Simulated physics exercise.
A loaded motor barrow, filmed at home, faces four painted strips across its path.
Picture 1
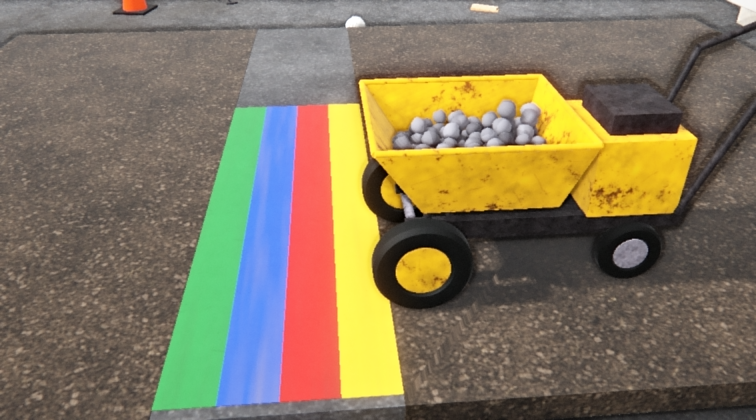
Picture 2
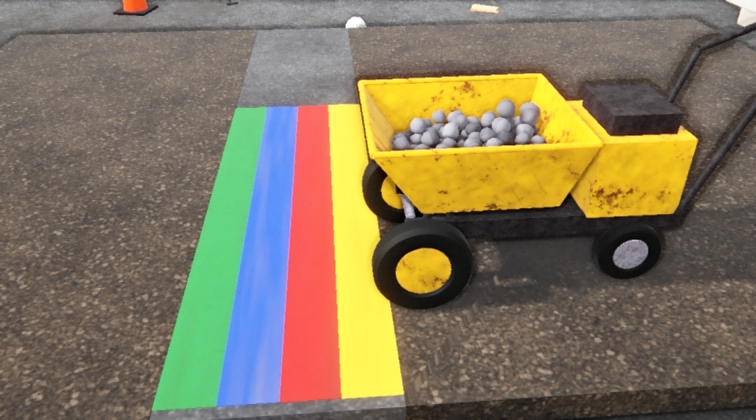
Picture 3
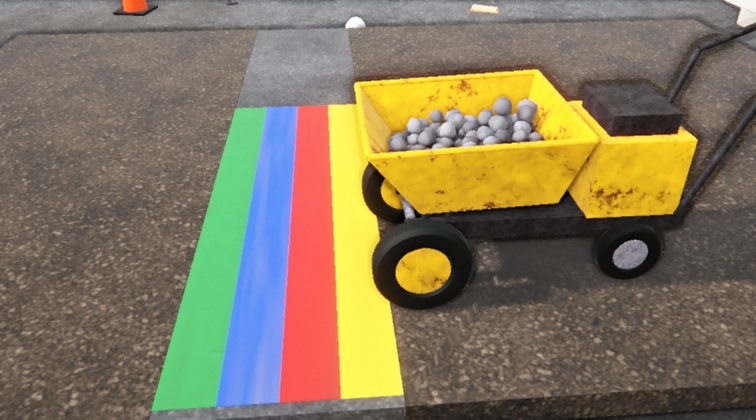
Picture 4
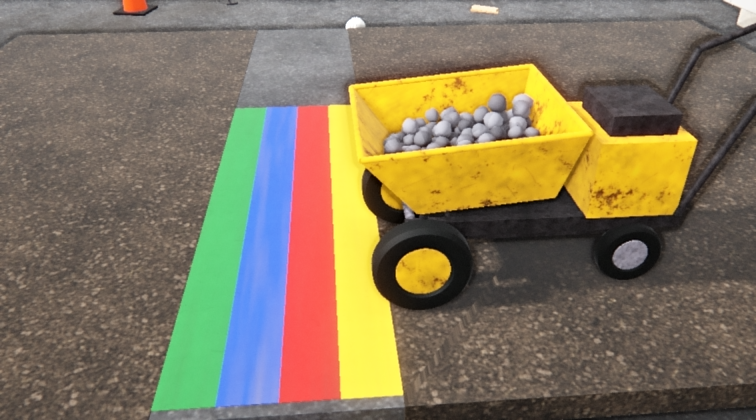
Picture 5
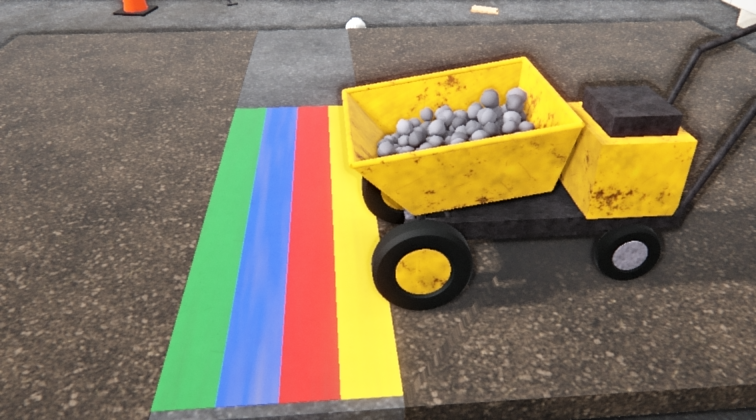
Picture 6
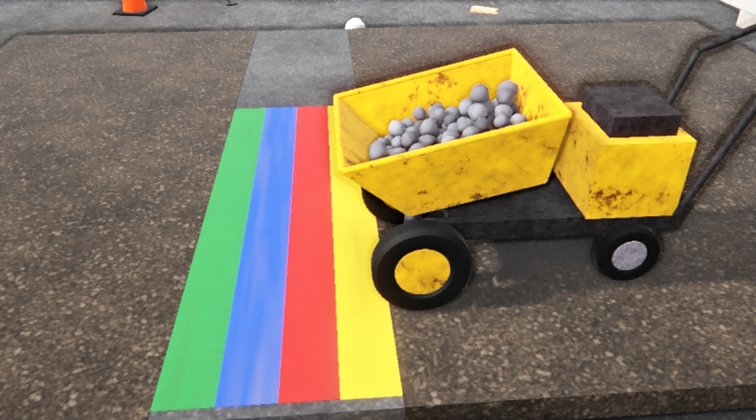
On dark paving, a yellow motor barrow's skip of grey cobbles tilting slightly left beside green, blue, red and yellow strips.
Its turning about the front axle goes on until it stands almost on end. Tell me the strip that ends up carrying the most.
Blue.
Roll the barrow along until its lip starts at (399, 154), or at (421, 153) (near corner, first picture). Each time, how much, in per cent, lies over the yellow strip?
Position 1 near 0 %, position 2 near 0 %.
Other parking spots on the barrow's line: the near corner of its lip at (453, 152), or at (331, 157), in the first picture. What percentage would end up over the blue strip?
First spot: About 20 percent; second spot: About 20 percent.
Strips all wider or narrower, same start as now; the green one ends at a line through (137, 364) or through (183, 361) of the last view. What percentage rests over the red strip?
Roughly 10 per cent first, then 0 per cent.
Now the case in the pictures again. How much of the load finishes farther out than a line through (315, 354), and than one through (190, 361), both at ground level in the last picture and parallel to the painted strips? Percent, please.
Around 70 per cent for the first, and 10 per cent for the second.
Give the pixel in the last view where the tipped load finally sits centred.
Somewhere close to (248, 261) in the last picture.
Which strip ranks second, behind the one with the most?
The next one is the strip in green.
Soon, skip tipped steeply; all in the skip.
A while on, skip tipped steeply; nearly all in the skip; a stray few over the blue strip.
Towards the end, skip tipped right over; about half in the skip; about a quarter over the blue strip; about a quarter over the green strip; a stray few off the paint.
Finally, skip tipped right over; about a quarter in the skip; none over the yellow strip; a stray few over the red strip; about a third over the blue strip; about a quarter over the green strip; a stray few off the paint.
